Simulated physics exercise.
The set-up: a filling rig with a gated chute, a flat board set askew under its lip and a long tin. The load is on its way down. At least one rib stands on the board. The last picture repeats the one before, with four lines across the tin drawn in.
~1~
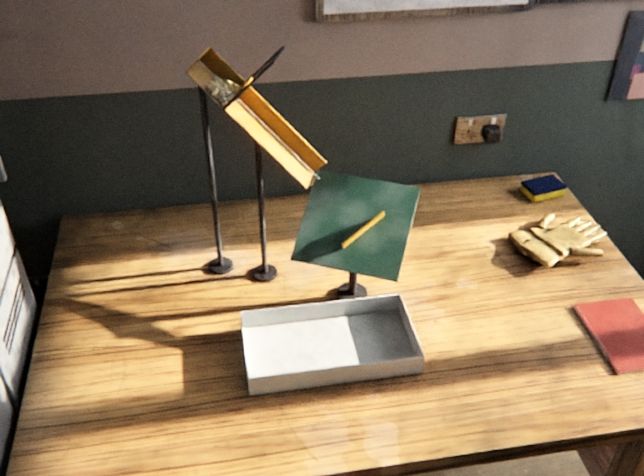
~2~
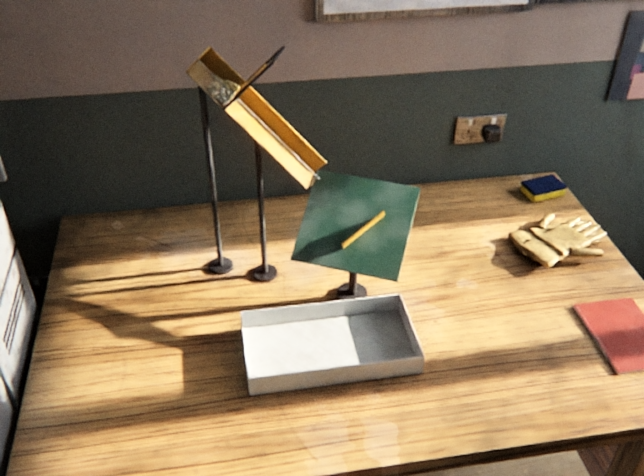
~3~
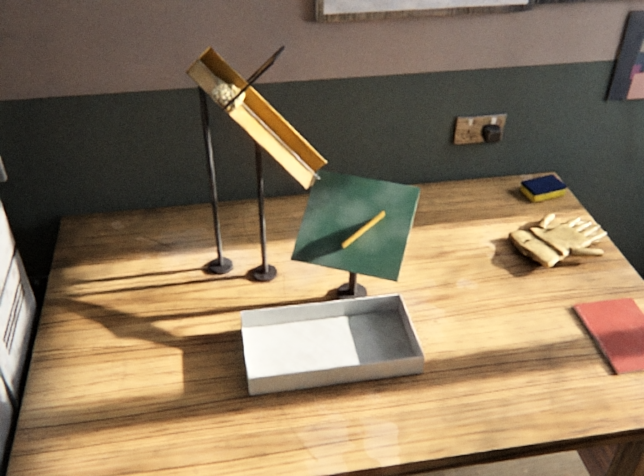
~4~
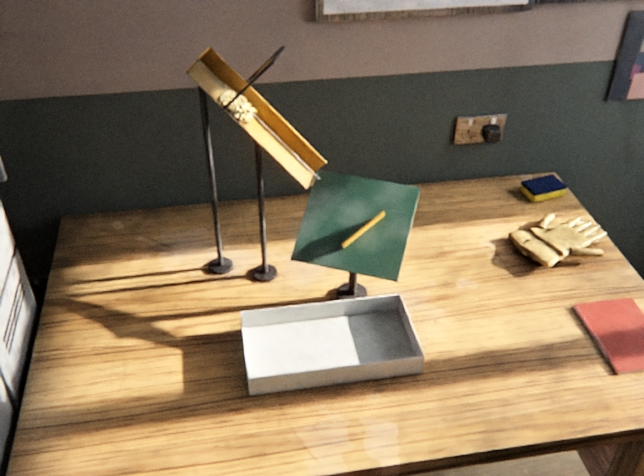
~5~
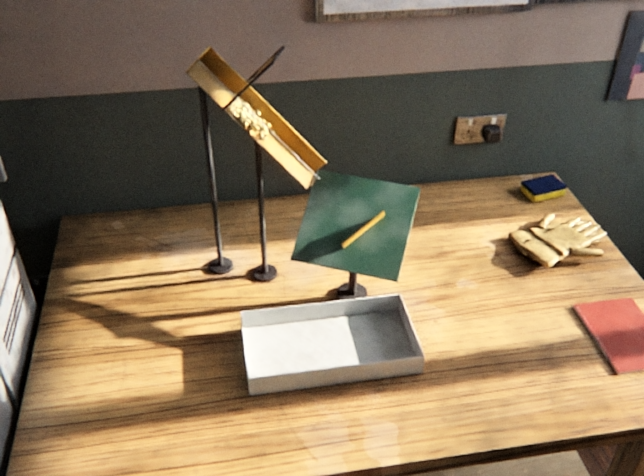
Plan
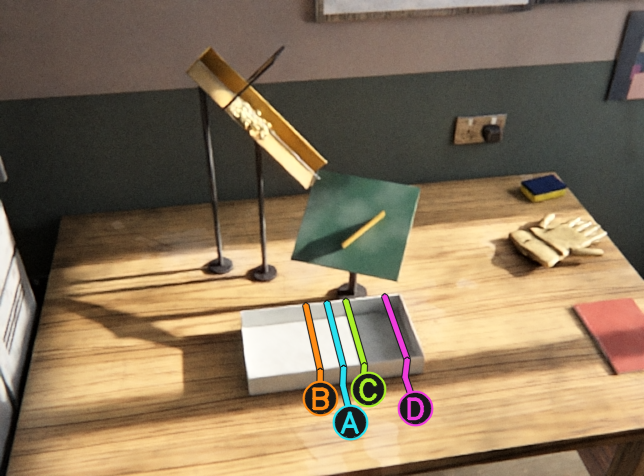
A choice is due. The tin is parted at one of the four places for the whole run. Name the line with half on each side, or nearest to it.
Use line B.
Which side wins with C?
More lands on the left.
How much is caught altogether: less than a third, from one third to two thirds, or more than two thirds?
It is more than two thirds.
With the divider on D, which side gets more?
More lands on the left.
On the marked copy, line A crosses the front rim at (343, 367); line B crosses the front rim at (320, 370); line C crosses the front rim at (364, 364); line D crosses the front rim at (407, 359).
For line A, of what is caught, all but a few on the left of the divider, a small share on the right.
For line B, of what is caught, close to half on the left of the divider, close to half on the right.
For line C, of what is caught, all but a few on the left of the divider, only a few on the right.
For line D, of what is caught, all but a few on the left of the divider, only a few on the right.
